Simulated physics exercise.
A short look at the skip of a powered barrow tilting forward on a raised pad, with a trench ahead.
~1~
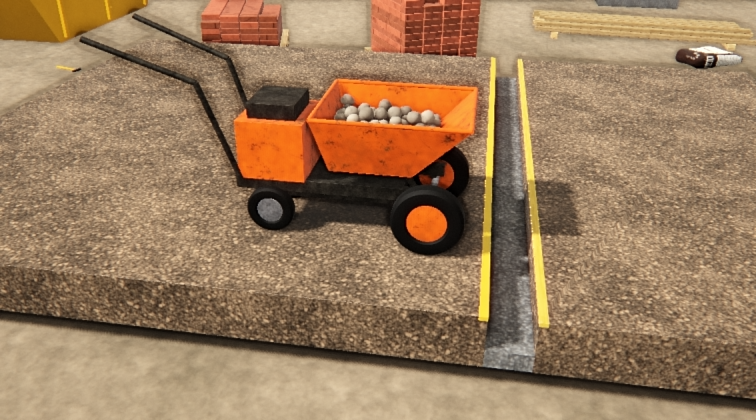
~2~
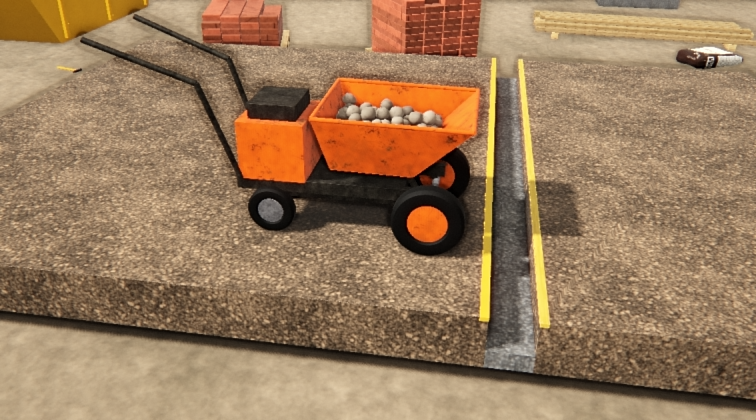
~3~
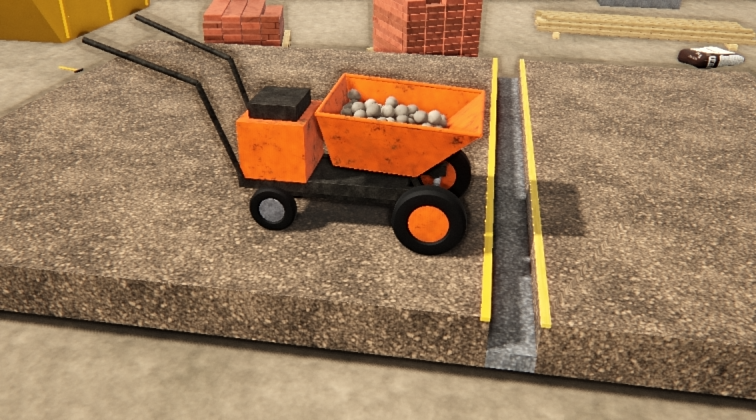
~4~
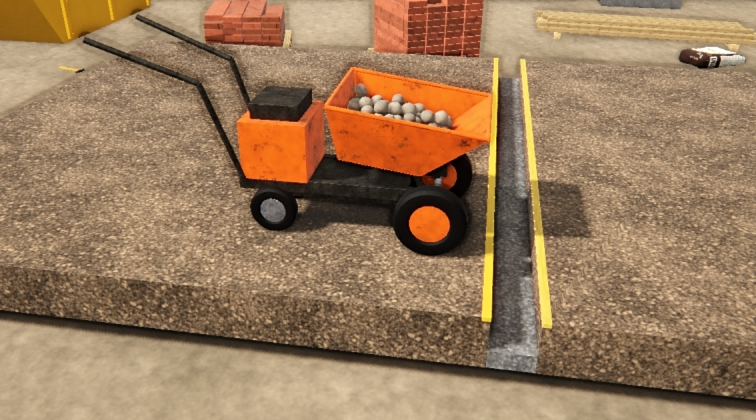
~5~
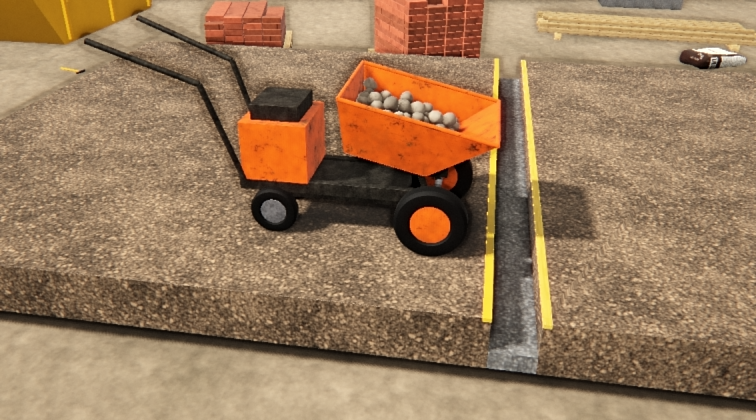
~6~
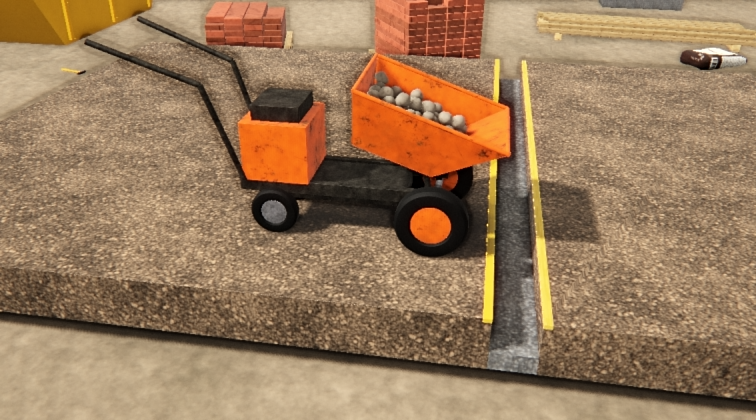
The orange skip of a small powered barrow, loaded with grey pebbles, starts level and tilts steadily forward to the right, its rear rising and its lip dipping clearly. The wheeled chassis stays in place on a raised brown pad, beside a narrow, yellow-edged trench to its right. Seen from above and to the side in a nearly steady view, red bricks and timber lie behind.
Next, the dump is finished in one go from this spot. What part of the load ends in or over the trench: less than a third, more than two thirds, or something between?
Between the edges lies under a third of the load.
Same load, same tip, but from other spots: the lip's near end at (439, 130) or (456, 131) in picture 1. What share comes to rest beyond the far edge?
Near 30 % and 70 %.
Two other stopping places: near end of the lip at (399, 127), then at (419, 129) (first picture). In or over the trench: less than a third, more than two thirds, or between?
First over two thirds, then over two thirds.
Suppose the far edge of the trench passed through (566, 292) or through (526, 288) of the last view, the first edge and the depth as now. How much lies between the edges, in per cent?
In turn 40 and 0 in a hundred.
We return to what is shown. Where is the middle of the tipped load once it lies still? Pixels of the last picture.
Around (584, 235).
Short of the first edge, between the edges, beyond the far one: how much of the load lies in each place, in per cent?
In per cent, short 0, between 5 and beyond 90.
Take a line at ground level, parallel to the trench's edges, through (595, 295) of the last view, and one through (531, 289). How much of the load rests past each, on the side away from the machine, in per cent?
In turn 40 and 90 in a hundred.
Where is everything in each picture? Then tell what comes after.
In the first frame, lip of the skip at (472, 132), level; top of the load at (383, 127), river pebbles; first edge of the trench at (485, 282); far edge at (541, 288), the trench under half as wide as the skip, and about as deep as wide.
In the second frame, lip of the skip at (474, 133), level; top of the load at (384, 127).
In the third frame, lip of the skip at (480, 136), tipped barely; top of the load at (388, 112).
In the fourth frame, lip of the skip at (488, 140), tipped a little; top of the load at (371, 115).
In the fifth frame, lip of the skip at (498, 146), tipped a little; top of the load at (379, 110).
In the sixth frame, lip of the skip at (508, 155), tipped clearly; top of the load at (390, 105); first edge of the trench at (489, 284); far edge at (546, 290).
Soon after the last picture, skip tipped steeply; all in the skip.
A little later, skip tipped right over; about half in the skip; about half beyond it; a stray few falling.
Later still, skip tipped right over; a small part in the skip; a stray few in or heaped over the trench; nearly all beyond it.
At rest, skip tipped right over; a small part in the skip; a stray few in or heaped over the trench; nearly all beyond it.
